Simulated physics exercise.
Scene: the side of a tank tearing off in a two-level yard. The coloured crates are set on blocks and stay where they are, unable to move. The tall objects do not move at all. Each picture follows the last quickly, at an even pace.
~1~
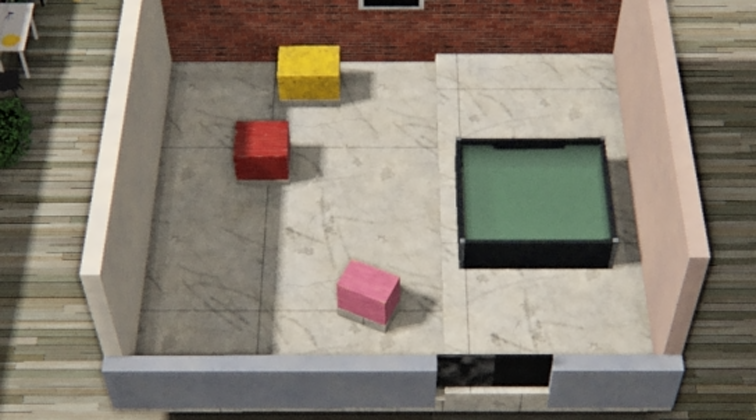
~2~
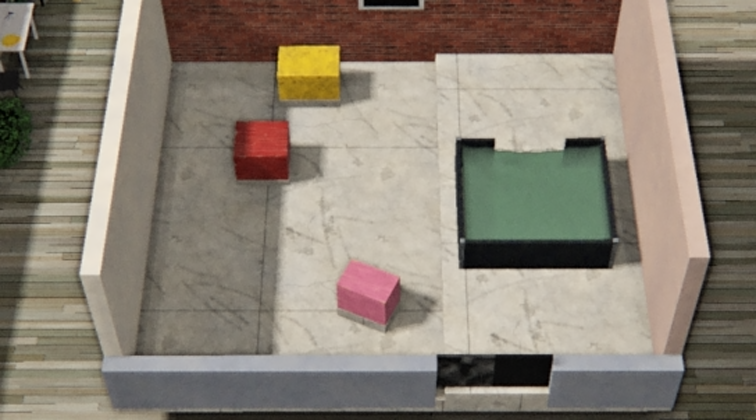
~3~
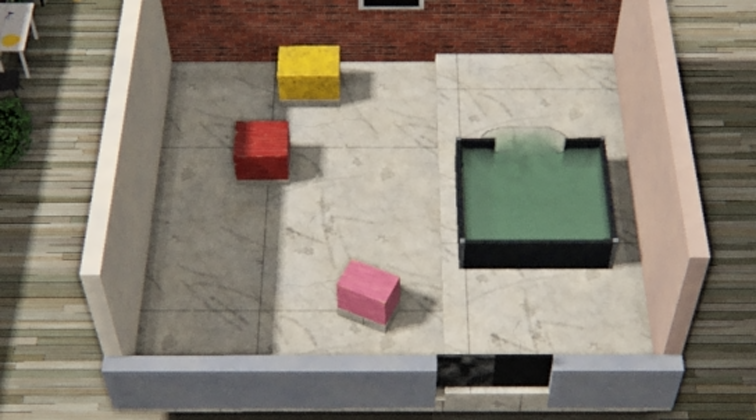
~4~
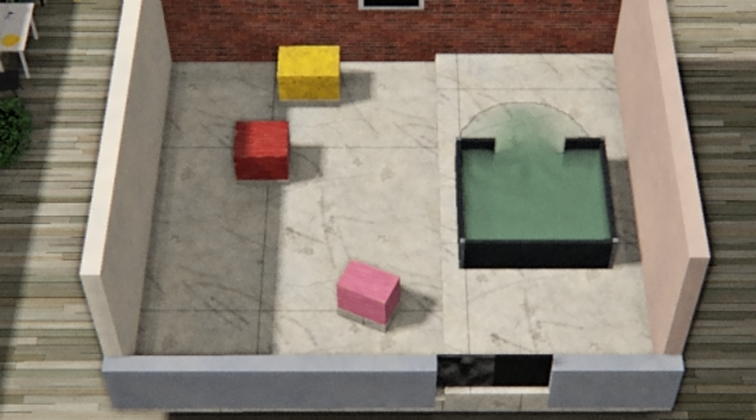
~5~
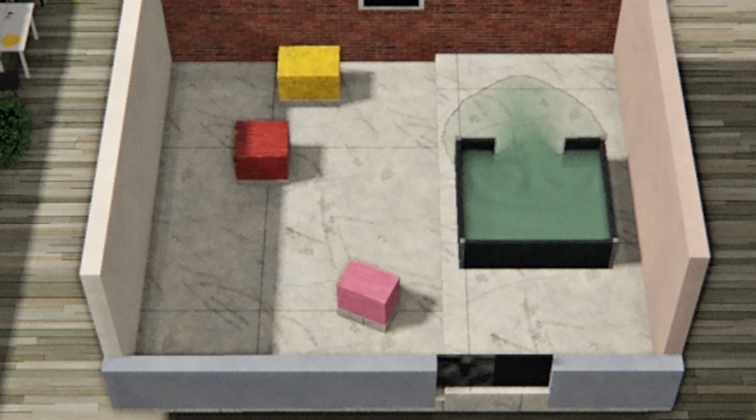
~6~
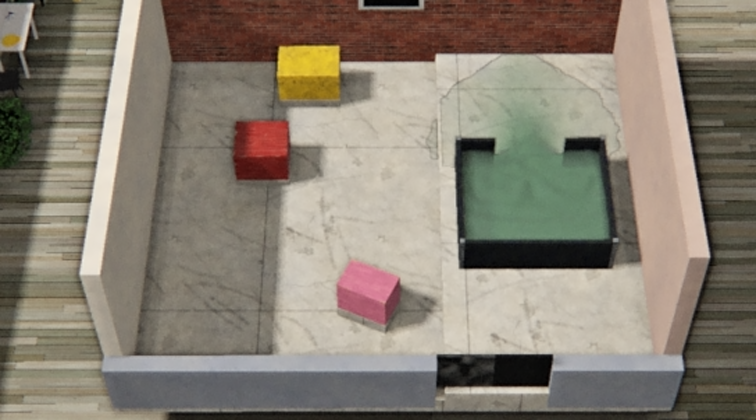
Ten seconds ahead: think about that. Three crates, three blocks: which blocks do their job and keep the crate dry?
The red crate keeps dry; the yellow crate gets wet; the pink crate keeps dry.
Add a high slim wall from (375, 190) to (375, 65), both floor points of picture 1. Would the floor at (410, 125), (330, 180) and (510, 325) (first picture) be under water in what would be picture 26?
Taking the three spots in order: Soaked, spared, spared.
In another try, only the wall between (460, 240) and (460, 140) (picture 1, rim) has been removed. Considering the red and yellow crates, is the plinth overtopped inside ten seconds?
Within ten seconds the red crate is drenched and the yellow crate is drenched.
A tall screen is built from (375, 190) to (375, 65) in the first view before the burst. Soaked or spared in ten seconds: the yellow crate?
Well, the yellow crate comes through dry in the end.
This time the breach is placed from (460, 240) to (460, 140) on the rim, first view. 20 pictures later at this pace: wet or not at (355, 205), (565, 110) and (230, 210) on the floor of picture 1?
The first point is swamped, the second unwetted, the third swamped.
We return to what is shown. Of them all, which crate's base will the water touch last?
The pink-painted one comes last.
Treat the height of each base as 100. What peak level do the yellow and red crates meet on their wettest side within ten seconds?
Close to 130 per cent, and close to 60 per cent, in that order.
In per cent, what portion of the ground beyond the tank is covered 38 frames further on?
Share estimate: About 65 per cent.
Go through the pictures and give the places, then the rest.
The open tank at (534, 193) is whole and still, in the first picture.
The front is at a hidden place, out from the gap on the open tank's far side, in the second picture.
The front is at (496, 133), out from the gap on the open tank's far side, in the third picture.
Water pours out on the open tank's far side and has run to (510, 106), in the fourth picture.
The front is at (512, 81), out from the gap on the open tank's far side, in the fifth picture.
Water pours out on the open tank's far side and has run to (511, 56), in the sixth picture.
A moment on, water covers 20 % of the floor; the red crate not reached, the yellow crate not reached, the pink crate not reached.
Next, water covers 20 % of the floor; the red crate not reached, the yellow crate water round its plinth, the pink crate not reached.
Then, water covers 35 % of the floor; the red crate water round its plinth, the yellow crate water round its plinth, the pink crate not reached.
Later, water covers 65 % of the floor; the red crate water round its plinth, the yellow crate water round its plinth, the pink crate water round its plinth.
In the end, water covers 95 % of the floor; the red crate stayed above the water, the yellow crate was topped, the pink crate stayed above the water.
